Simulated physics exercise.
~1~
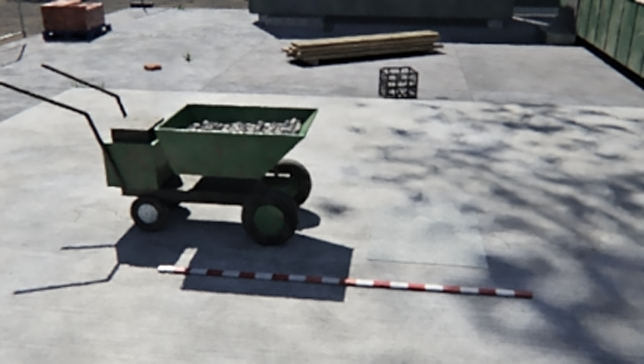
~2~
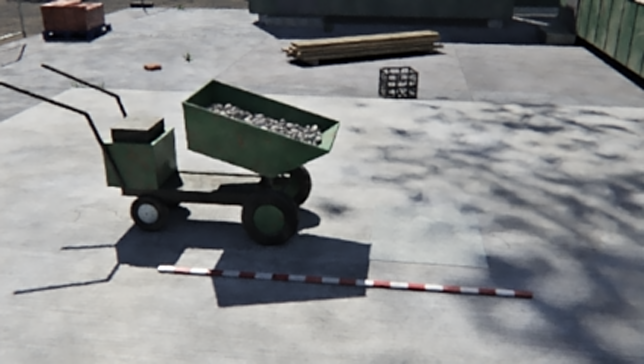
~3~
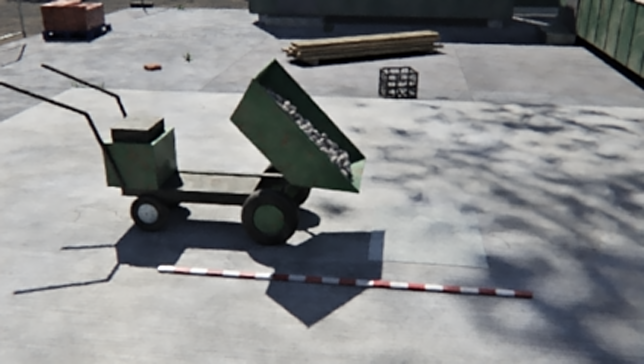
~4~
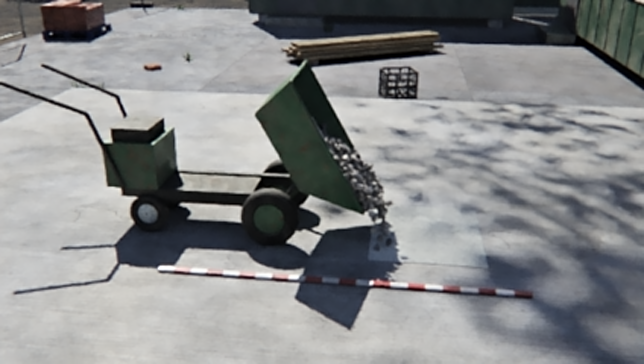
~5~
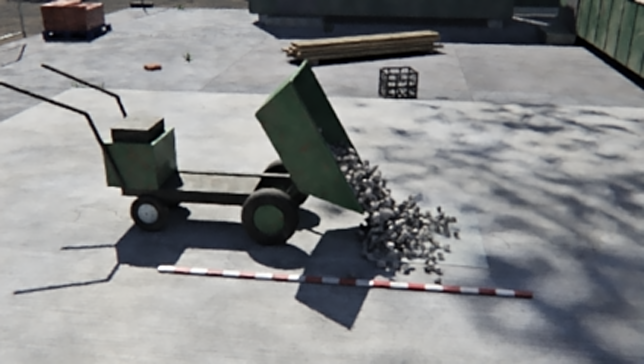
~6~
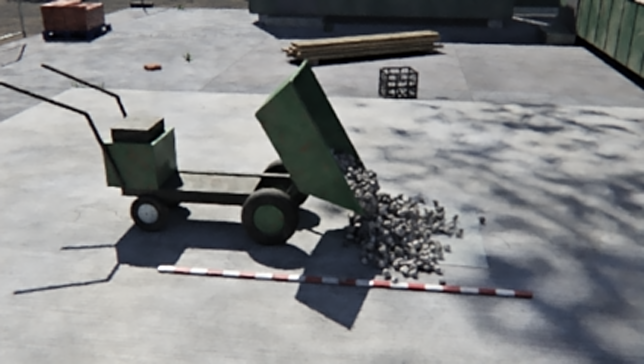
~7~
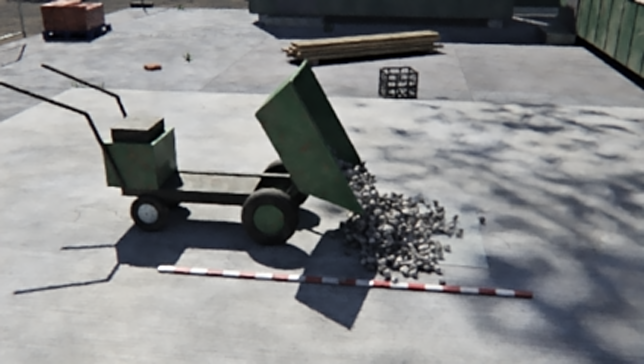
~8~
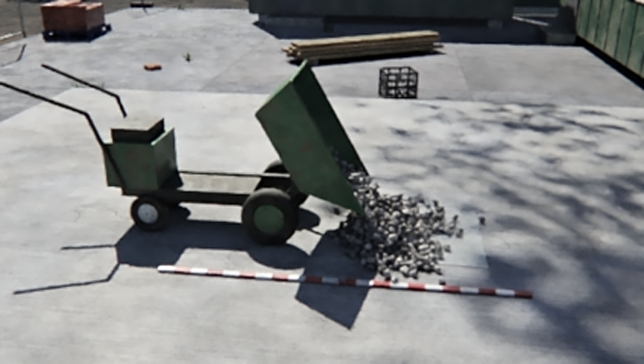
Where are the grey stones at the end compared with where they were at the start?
At the start the stones sit in the level tray of the barrow. By the end many of them lie lower and further right, in a heap on the ground at the lip of the tipped tray.
